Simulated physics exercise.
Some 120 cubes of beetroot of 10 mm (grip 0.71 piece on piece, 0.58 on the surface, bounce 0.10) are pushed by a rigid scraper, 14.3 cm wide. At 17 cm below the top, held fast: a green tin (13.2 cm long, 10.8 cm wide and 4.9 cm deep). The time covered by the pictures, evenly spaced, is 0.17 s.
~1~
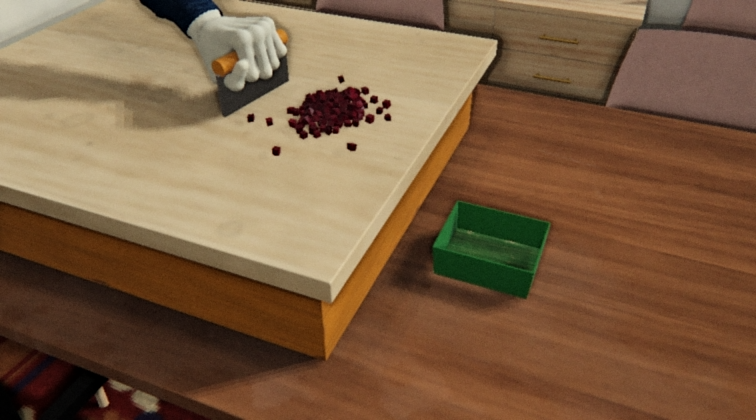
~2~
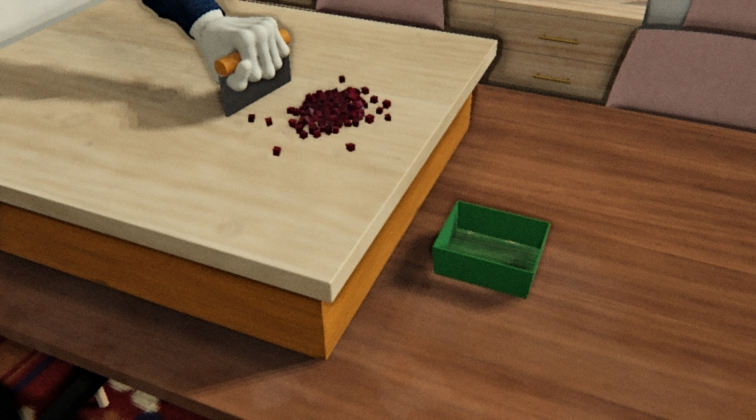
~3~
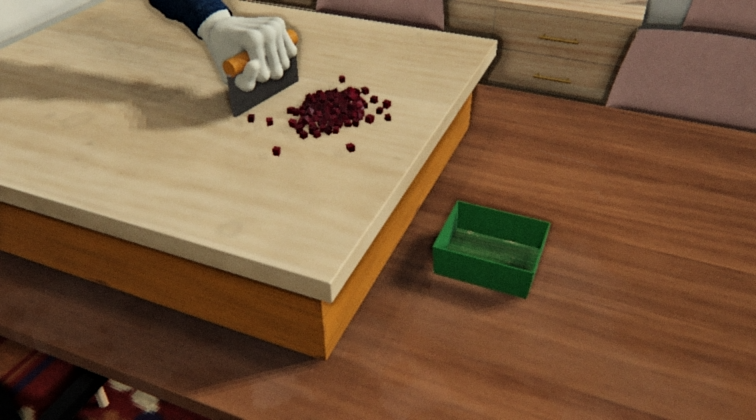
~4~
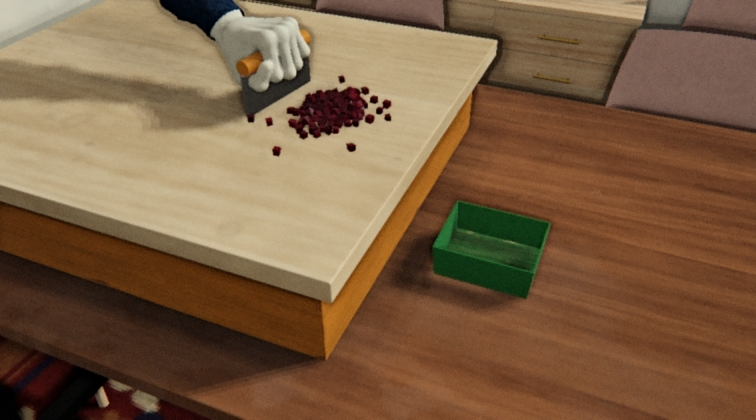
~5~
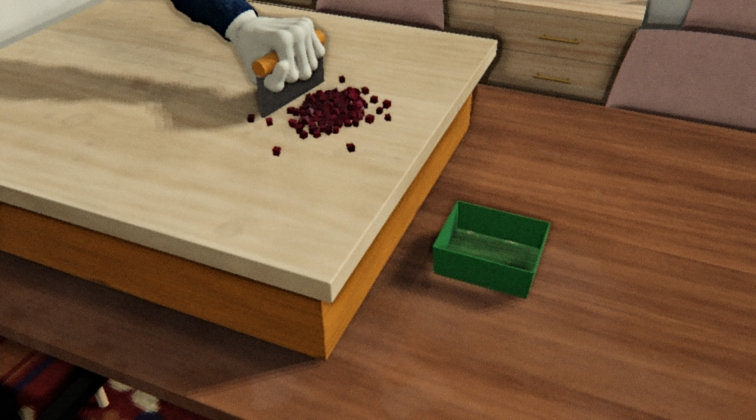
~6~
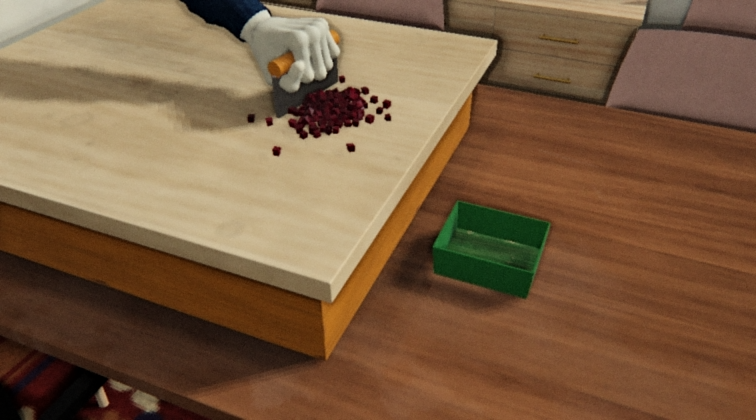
A white-gloved hand in a dark blue sleeve slides a dark scraper with an orange handle a short way rightward across a pale wooden board, seen from above at an angle by a still camera. A heap of small deep-red cubes lies near the board's far right edge, unmoving as the blade draws up close beside it. Below the board, an open green tin sits still on the brown table, with pinkish chairs and wooden drawers behind.
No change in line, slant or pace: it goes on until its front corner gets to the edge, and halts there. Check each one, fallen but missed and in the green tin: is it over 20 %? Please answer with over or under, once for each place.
Fallen but missed, over; green tin, under.
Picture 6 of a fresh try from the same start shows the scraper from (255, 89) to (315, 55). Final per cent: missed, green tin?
When it all settles, 40 percent has missed, while the green tin gets 30 percent.
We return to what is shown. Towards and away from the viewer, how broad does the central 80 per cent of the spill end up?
It spans about 20 cm.
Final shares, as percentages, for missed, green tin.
Missed: 30; green tin: 5.
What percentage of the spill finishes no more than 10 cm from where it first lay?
My estimate is some 45 percent.
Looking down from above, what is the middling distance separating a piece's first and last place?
10 cm.
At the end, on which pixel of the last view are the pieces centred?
Roughly at (402, 132).
Then, 0.20 s after the last picture, scraper 21 cm from its start, spill 15 cm wide; still on top 100 %.
Then, 0.40 s after the last picture, scraper 28 cm from its start, spill 18 cm wide; off the edge, not caught 25 %, still on top 75 %.
Then, 0.57 s after the last picture, scraper 28 cm from its start, spill 21 cm wide; green tin 5 %, off the edge, not caught 30 %, still on top 65 %.
In the end, green tin 5 %, fallen but missed 30 %, still on top 60 %.
